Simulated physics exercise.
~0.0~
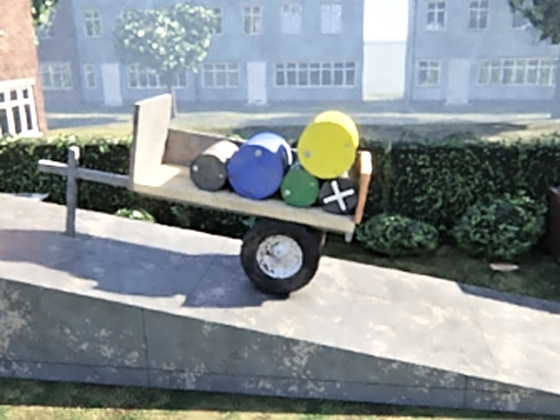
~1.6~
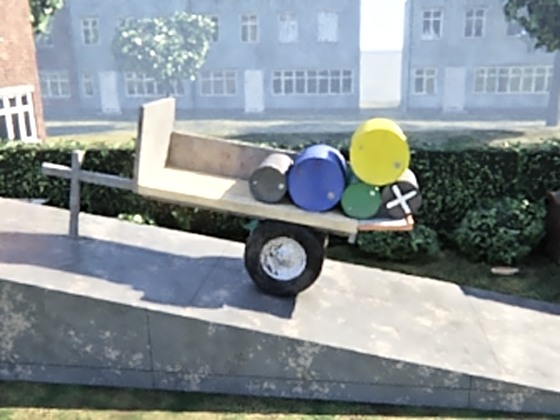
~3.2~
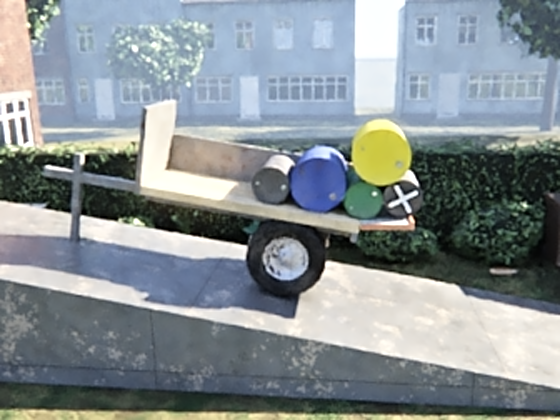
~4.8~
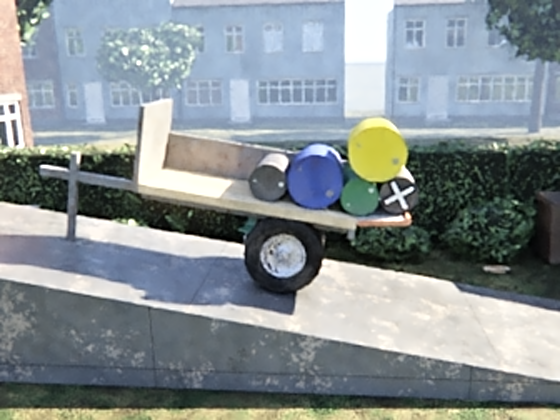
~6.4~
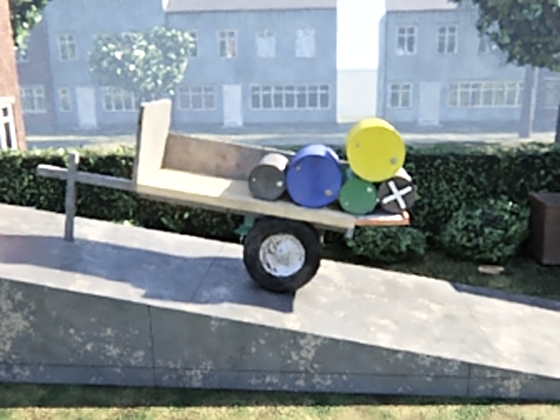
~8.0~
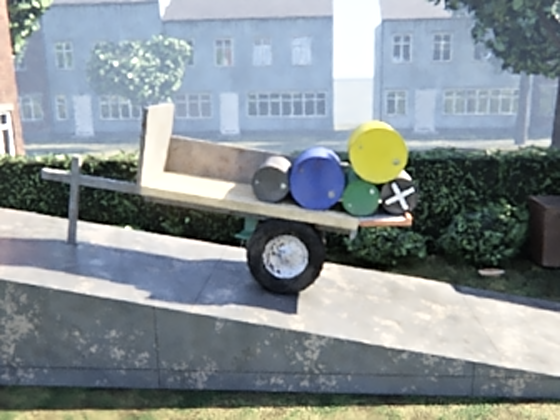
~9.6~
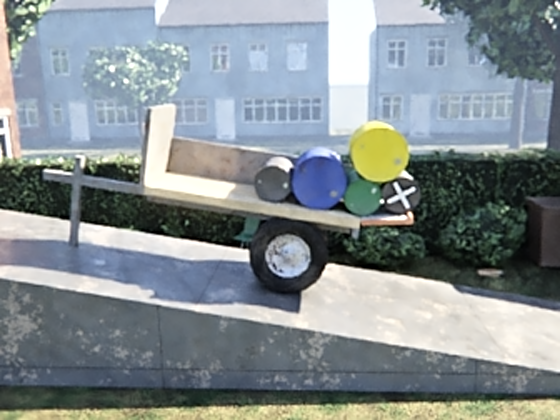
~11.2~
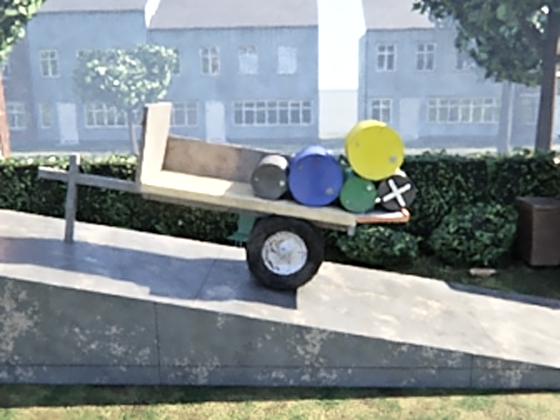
Five drums sit in the sloping bed of a two-wheeled trailer on a concrete ramp, a yellow one resting on top of the others near the right end. The tailgate swings down at the right, and the whole group rolls a short way right toward it. The dark drum with the white cross turns and moves onto the lowered gate, with the green, blue and grey drums following behind. The yellow drum rides along on top. Then the load stops, and all five stay aboard, with yellow still perched above the green and crossed drums.
